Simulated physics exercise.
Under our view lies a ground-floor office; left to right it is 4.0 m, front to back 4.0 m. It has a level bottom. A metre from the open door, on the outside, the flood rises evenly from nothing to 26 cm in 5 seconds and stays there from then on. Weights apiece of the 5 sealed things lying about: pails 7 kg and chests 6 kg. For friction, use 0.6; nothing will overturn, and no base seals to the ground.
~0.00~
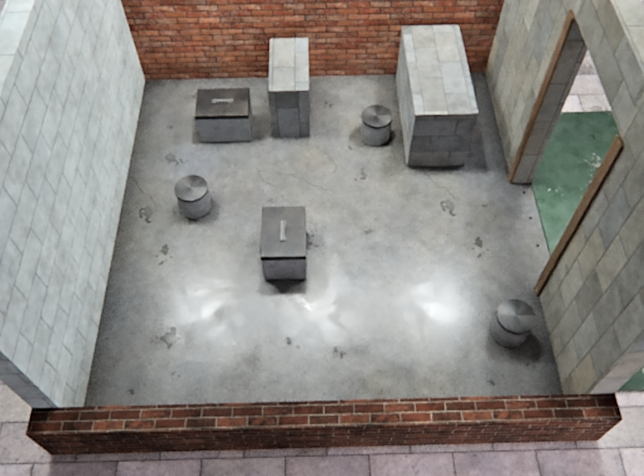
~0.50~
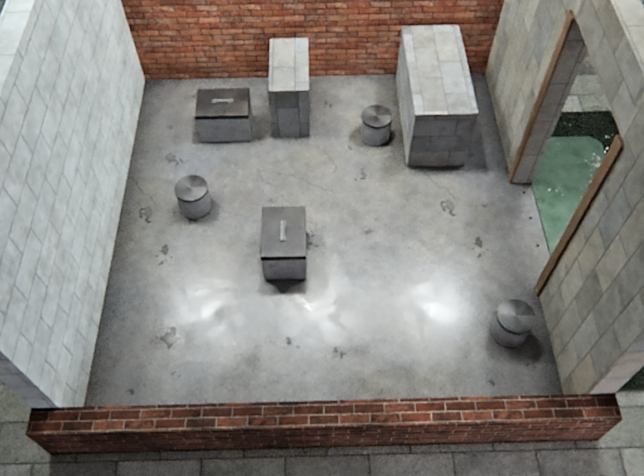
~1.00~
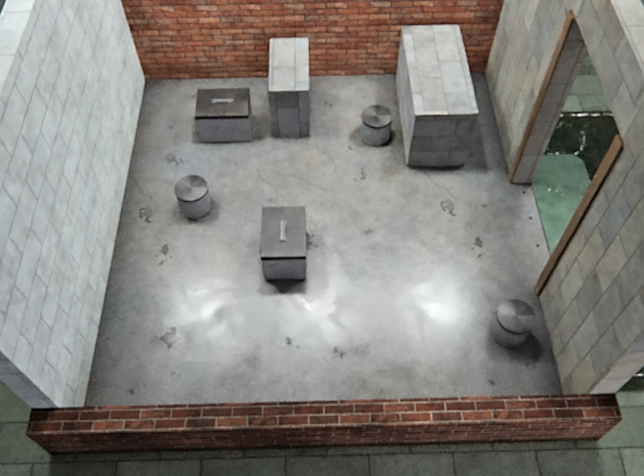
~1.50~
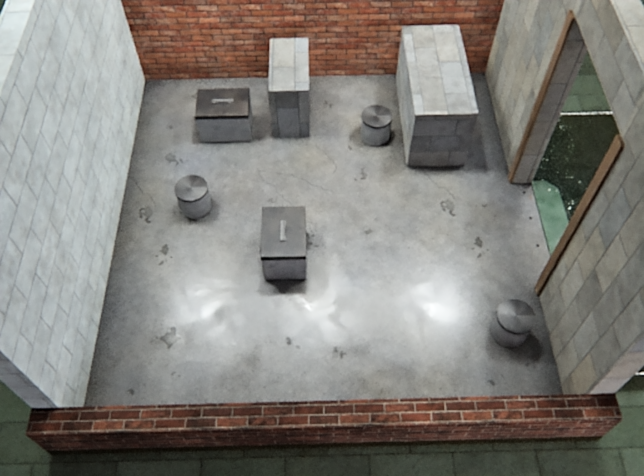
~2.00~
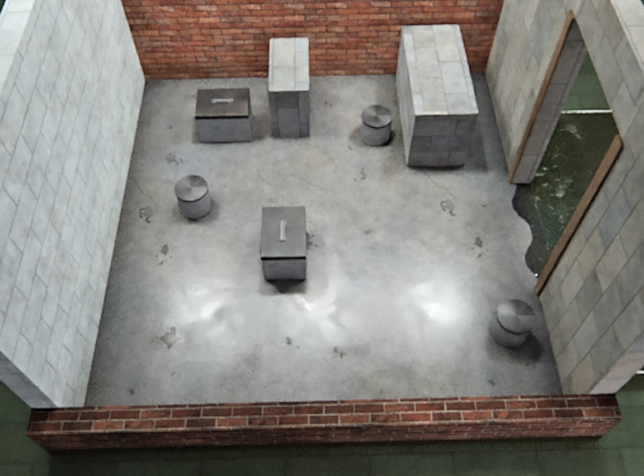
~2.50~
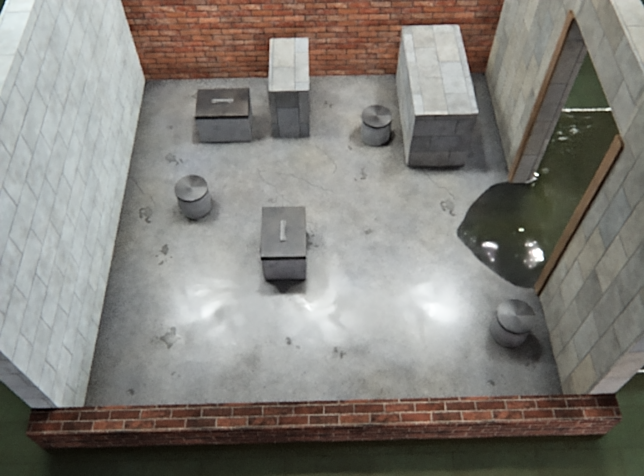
Ground-floor office with brick and block walls, murky water rising outside, then spreading through the right-hand doorway onto the grey floor.
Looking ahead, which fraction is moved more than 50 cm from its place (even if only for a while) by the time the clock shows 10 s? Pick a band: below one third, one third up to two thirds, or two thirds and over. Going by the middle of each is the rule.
The share is one third up to two thirds.
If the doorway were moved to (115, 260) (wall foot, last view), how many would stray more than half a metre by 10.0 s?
4.
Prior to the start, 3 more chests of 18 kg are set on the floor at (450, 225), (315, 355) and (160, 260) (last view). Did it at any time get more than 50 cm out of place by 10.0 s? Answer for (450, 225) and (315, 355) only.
In turn: Past it, more.
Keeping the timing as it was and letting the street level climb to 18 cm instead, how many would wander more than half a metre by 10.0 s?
Then the count would be 1.
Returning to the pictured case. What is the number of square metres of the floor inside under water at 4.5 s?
That flooded area is roughly 6.5 m2.
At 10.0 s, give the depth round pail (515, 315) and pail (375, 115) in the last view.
Depths: Near 2 cm, then near 5 cm.
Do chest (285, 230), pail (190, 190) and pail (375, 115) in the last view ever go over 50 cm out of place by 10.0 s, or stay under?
One by one: Above; above; below.
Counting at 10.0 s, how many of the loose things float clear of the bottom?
Tally: 3 of them.
After 3.5 s 0 of 5 are over 50 cm from their spots; 0 afloat.
After 4.5 s 0 of 5 are over 50 cm from their spots; 0 afloat.
After 7.0 s 1 of 5 are over 50 cm from their spots; 1 afloat.
After 10.0 s 2 of 5 are over 50 cm from their spots, and 2 have been at some point; 3 afloat.
